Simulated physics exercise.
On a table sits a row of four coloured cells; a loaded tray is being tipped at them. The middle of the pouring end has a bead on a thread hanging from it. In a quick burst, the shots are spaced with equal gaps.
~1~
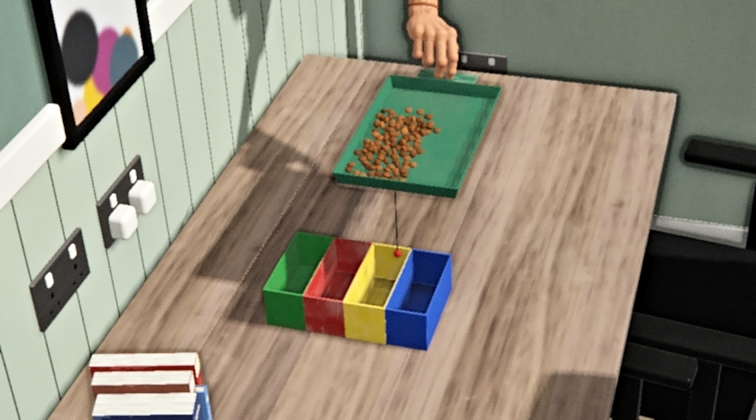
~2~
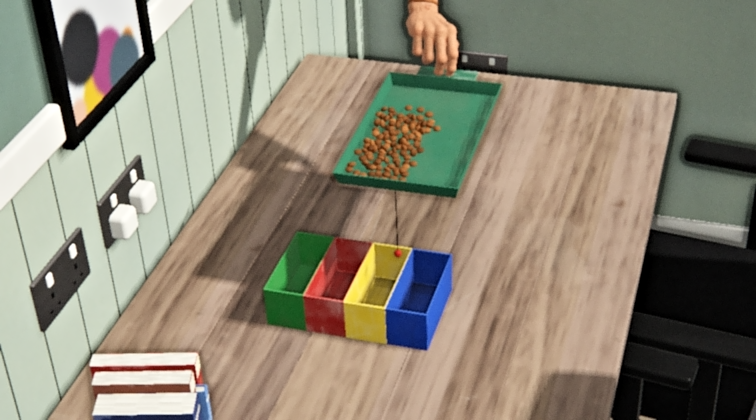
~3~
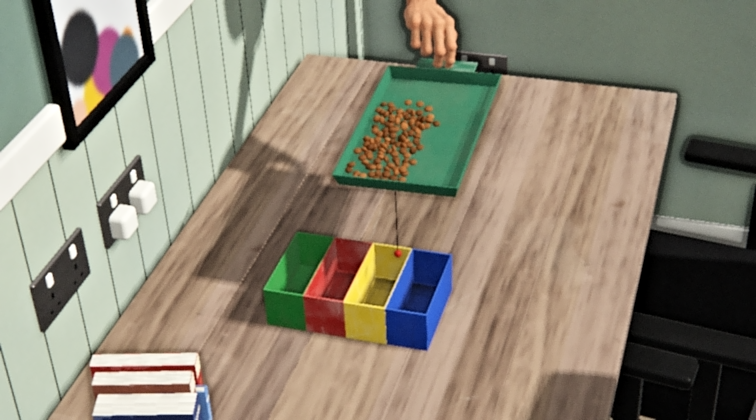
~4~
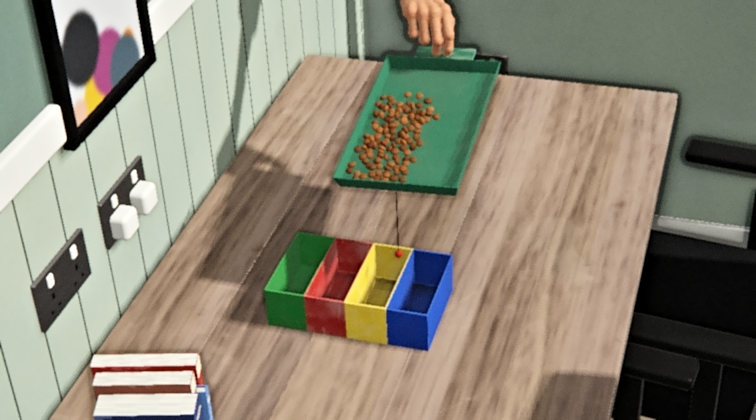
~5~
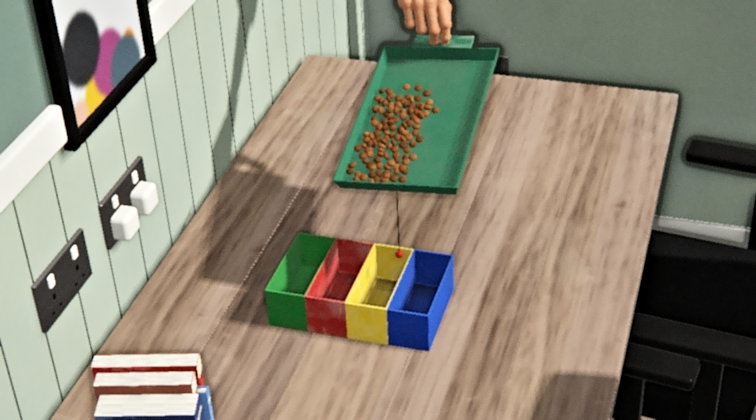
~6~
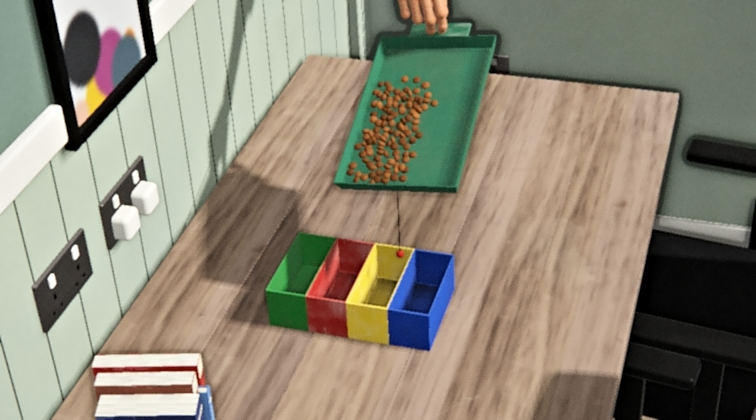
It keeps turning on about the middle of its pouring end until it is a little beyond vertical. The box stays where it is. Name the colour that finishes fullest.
Red.
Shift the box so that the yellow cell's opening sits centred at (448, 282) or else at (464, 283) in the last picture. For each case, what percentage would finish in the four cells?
The first comes to 30 percent and the second to 10 percent.
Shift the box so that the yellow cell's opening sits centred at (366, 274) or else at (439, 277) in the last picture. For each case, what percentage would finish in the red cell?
Respectively 60 % and 0 %.
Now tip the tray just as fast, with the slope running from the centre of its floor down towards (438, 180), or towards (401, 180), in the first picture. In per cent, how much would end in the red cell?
You'd see roughly 0 per cent the first time and 30 per cent the second.
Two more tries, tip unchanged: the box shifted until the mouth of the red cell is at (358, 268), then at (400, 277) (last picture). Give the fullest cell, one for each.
The first time that red cell comes out on top, the second time the cell in green.
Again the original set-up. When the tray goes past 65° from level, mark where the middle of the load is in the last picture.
Its middle sits at about pixel (358, 177).
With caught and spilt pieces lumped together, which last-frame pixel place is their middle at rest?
Close to (344, 303) in the last view.
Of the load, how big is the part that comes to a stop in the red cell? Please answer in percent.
About 70 per cent.
Soon after the last picture, tray tipped steeply; nearly all on the tray; a stray few in the red cell; a small part falling or outside the box.
A little later, tray tipped past a quarter turn; a small part on the tray; about half in the red cell; a small part in the yellow cell; a small part in the green cell; a small part falling or outside the box.
Later still, tray tipped past a quarter turn; most in the red cell; about a quarter in the yellow cell; a small part in the green cell; a stray few falling or outside the box.
At rest, tray tipped past a quarter turn; most in the red cell; about a quarter in the yellow cell; a small part in the green cell; none in the blue cell; a stray few outside the box.
